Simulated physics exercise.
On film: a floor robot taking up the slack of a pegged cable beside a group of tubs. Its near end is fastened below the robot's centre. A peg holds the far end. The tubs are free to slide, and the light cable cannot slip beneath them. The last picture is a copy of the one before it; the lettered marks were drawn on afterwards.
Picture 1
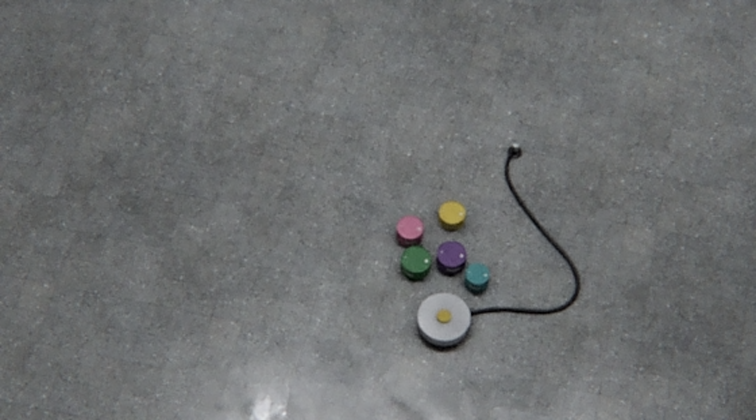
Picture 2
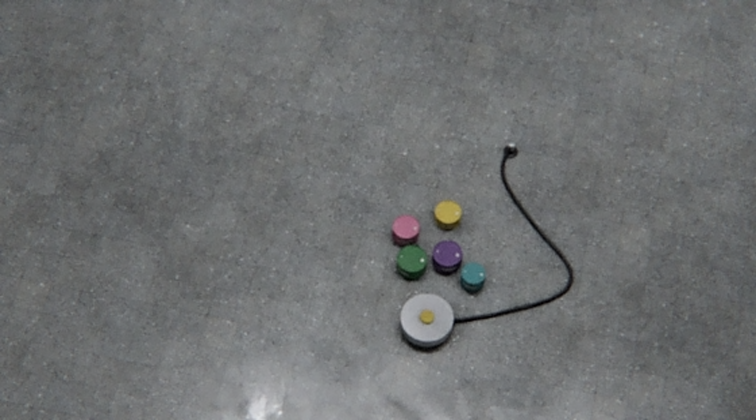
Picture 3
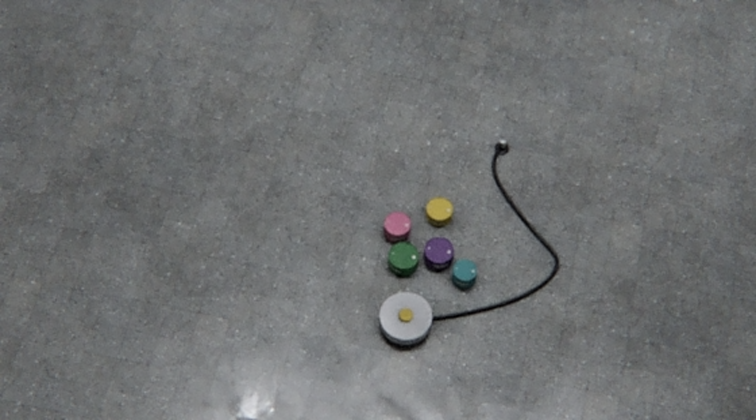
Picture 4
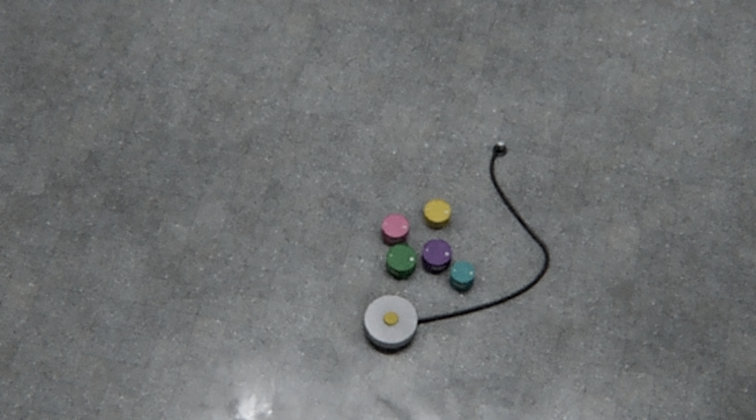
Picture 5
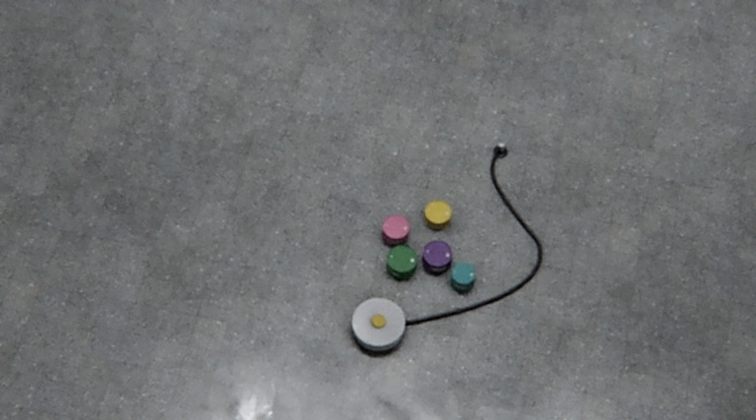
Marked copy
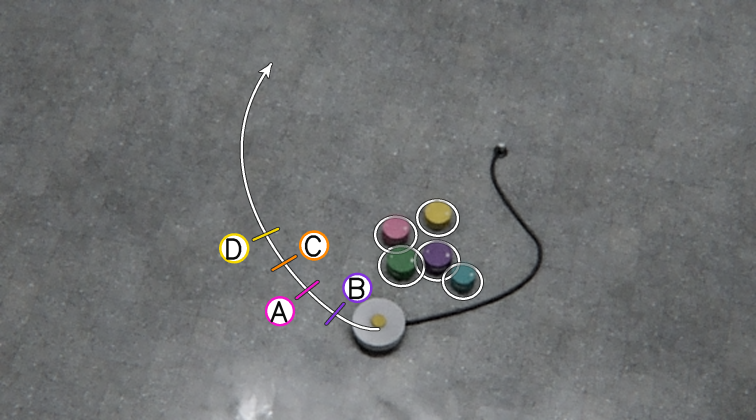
On a speckled grey floor, a round pale robot trailing a black cable slid slowly left past five small colored tubs, drawing the cable's curve in closer while the tubs stayed put.
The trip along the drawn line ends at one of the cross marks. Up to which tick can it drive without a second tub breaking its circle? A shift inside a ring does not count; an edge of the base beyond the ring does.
It should halt at A.
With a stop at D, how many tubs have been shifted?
By then, four.
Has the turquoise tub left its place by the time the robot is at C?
By then, yes.
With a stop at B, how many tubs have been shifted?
The count is none.
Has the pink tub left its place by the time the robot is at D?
Yes.
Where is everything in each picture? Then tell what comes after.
In the first picture, robot (444, 320); peg (515, 148); purple tub (451, 258).
In the second picture, robot (427, 321); green tub (412, 262).
In the third picture, robot (406, 319); turquoise tub (464, 274).
In the fourth picture, robot (391, 322); peg (500, 146).
In the fifth picture, robot (379, 325); green tub (402, 262); yellow tub (438, 215); turquoise tub (463, 277).
On the marked copy, A at (307, 290); B at (335, 314); C at (284, 263); D at (266, 234); the route from (378, 329) via (253, 208) to (271, 64).
Taking A. A third of the way, robot (349, 318).
Two thirds of the way, robot (325, 302).
When it is over, robot (307, 286); none over the rings.
As for the rest, B is within the limit but short; C has two over the rings; D has four over the rings.
